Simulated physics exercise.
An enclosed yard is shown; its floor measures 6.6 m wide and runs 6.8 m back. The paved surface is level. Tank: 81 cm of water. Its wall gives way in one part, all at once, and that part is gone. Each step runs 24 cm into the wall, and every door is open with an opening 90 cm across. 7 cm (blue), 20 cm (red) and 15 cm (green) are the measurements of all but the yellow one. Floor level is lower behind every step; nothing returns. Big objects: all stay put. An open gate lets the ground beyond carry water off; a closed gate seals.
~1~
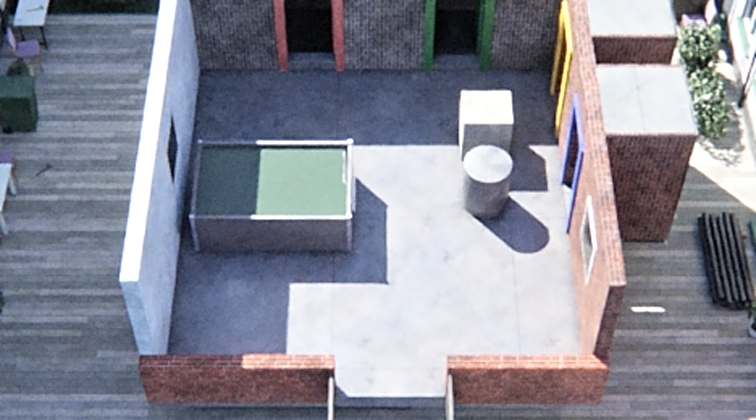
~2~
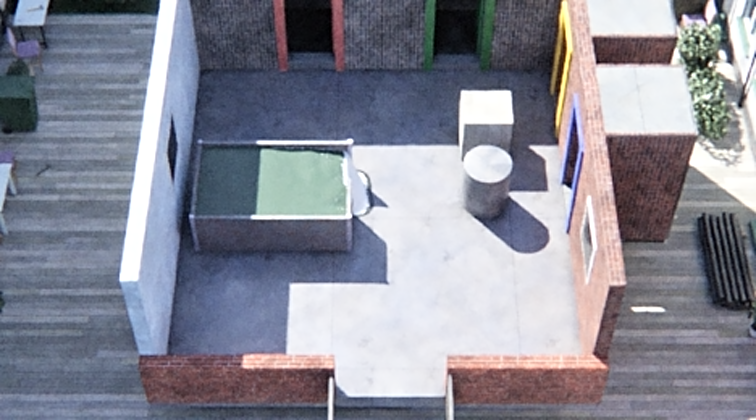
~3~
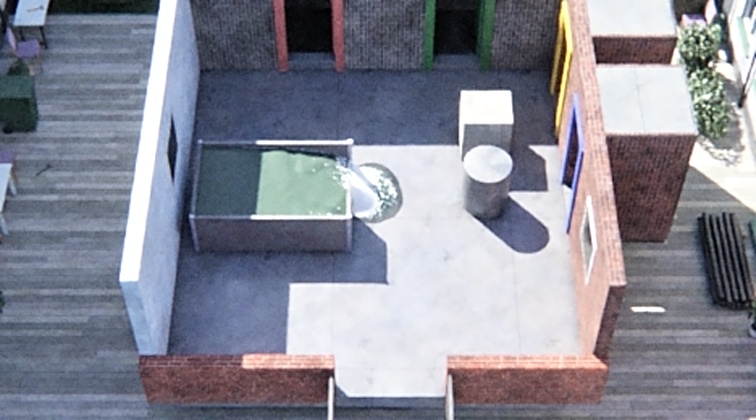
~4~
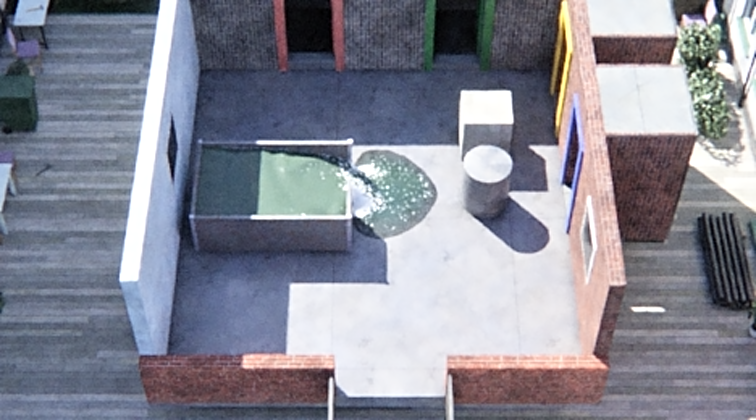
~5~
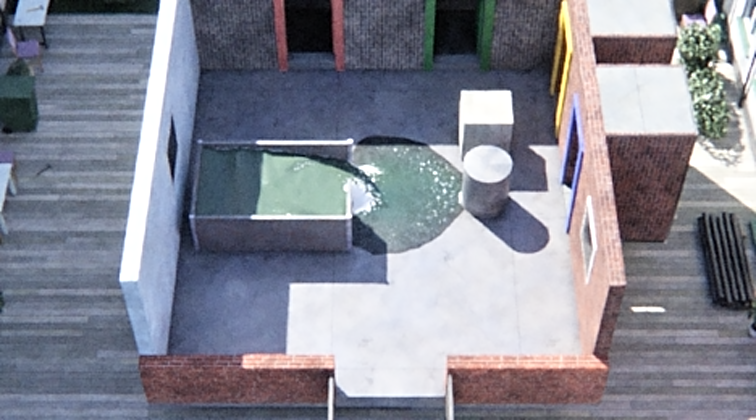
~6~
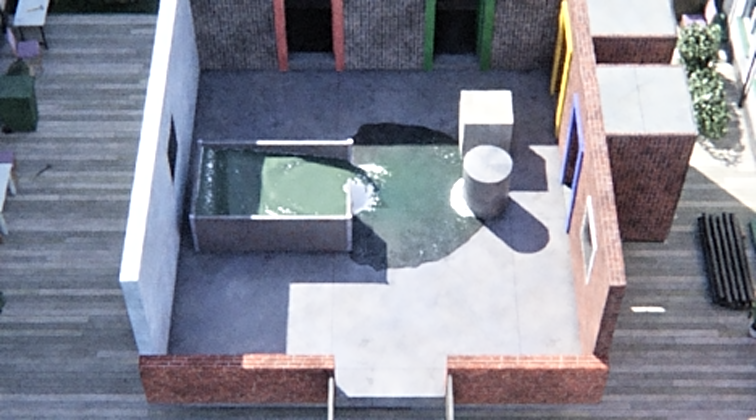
Walled brick yard seen from above, with green water bursting from a tank's right side and spreading across paving around a cylinder.
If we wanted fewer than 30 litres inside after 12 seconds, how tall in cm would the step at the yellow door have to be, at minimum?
It would need to be around 10.5 cm tall.
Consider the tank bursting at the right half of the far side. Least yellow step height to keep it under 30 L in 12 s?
Estimate: Near 19 cm.
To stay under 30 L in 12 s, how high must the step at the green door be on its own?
I'd raise green to close to 18 cm.
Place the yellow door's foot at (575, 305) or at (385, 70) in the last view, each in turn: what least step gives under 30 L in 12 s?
Minimums: Roughly 12.0 cm and 7.0 cm.
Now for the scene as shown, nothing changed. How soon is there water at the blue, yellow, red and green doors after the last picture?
The blue door gets it at 0.8 s, the yellow door at 0.8 s, the red door at 2.8 s and the green door at 0.8 s.
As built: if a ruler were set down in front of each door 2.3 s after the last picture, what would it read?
Blue door 16 cm, yellow door 10 cm, red door 0 cm, green door 21 cm.
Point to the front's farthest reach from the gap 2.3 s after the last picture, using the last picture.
Around (579, 383).
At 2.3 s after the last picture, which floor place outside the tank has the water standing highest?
Around pixel (566, 373).
Then, 0.7 s after the last picture water covers 25 % of the floor, deepest (40 cm) near (362, 186); it has not reached the yellow door.
Then, 2.3 s after the last picture water covers 40 % of the floor, deepest (32 cm) near (566, 373); 10 cm at the yellow door, 0 litres in over its 12 cm step.
Then, 11.3 s after the last picture water covers 100 % of the floor, deepest (12 cm) near (222, 382); 8 cm at the yellow door, 18 litres in over its 12 cm step.
At the yellow door as built, the water peaked near 16 cm, 3.5 s after the last picture.
With a step of 9.5 cm, 43 litres would have come in within the 12 s; with 12.5 cm, 14 litres. So under 30 litres takes about 10.5 cm.
